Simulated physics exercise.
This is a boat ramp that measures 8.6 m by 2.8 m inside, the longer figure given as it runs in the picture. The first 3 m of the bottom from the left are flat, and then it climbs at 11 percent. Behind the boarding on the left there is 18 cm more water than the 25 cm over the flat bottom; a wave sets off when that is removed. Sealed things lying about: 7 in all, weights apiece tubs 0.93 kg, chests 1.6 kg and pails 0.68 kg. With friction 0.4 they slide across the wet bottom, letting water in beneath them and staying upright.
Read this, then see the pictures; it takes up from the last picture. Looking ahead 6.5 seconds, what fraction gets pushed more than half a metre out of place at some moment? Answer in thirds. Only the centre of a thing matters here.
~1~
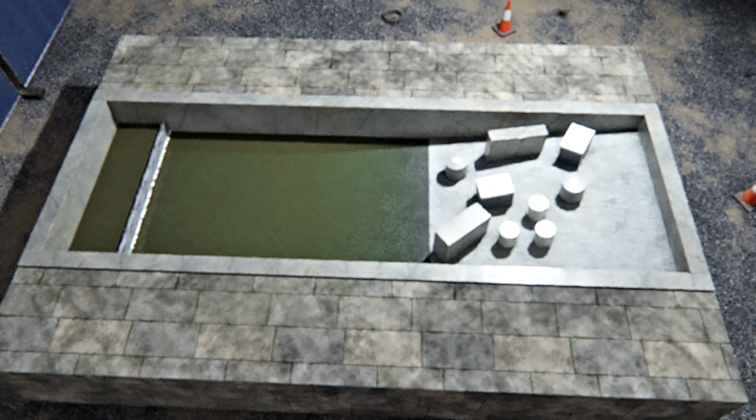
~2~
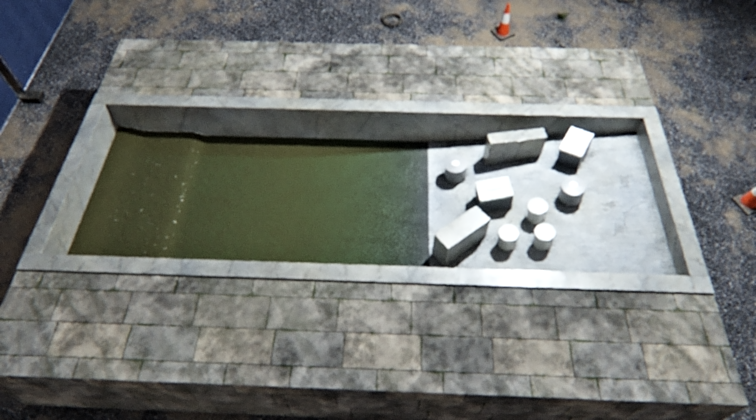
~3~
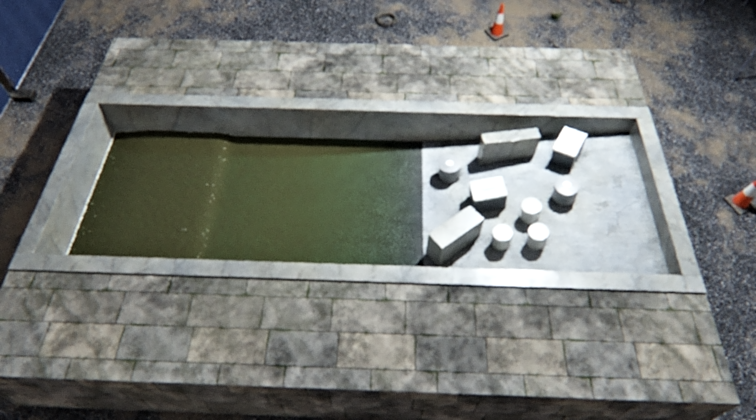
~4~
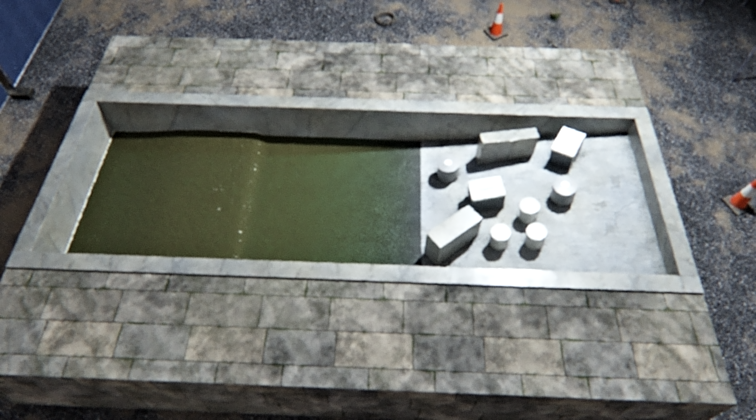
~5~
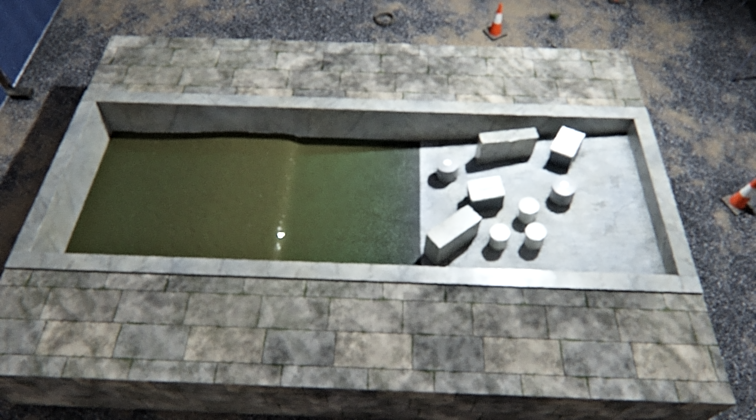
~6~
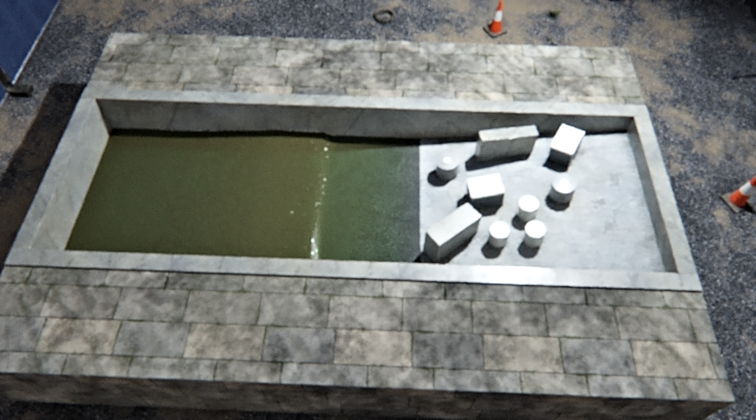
The share is between one third and two thirds.
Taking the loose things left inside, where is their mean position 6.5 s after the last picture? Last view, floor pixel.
It sits at about (459, 205).
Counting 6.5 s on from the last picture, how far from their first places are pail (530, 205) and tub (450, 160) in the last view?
Respectively 10 and 140 centimetres.
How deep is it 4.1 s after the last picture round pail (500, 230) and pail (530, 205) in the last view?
Close to 4 and 0 centimetres.
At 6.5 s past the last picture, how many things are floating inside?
Total: 3.
Then, 0.6 s after the last picture 0 of 7 are over 50 cm from their spots; 0 afloat.
Then, 2.1 s after the last picture 1 of 7 are over 50 cm from their spots; 0 afloat.
Then, 4.1 s after the last picture 2 of 7 are over 50 cm from their spots; 3 afloat.
Then, 6.5 s after the last picture 3 of 7 are over 50 cm from their spots, and 3 have been at some point; 3 afloat.
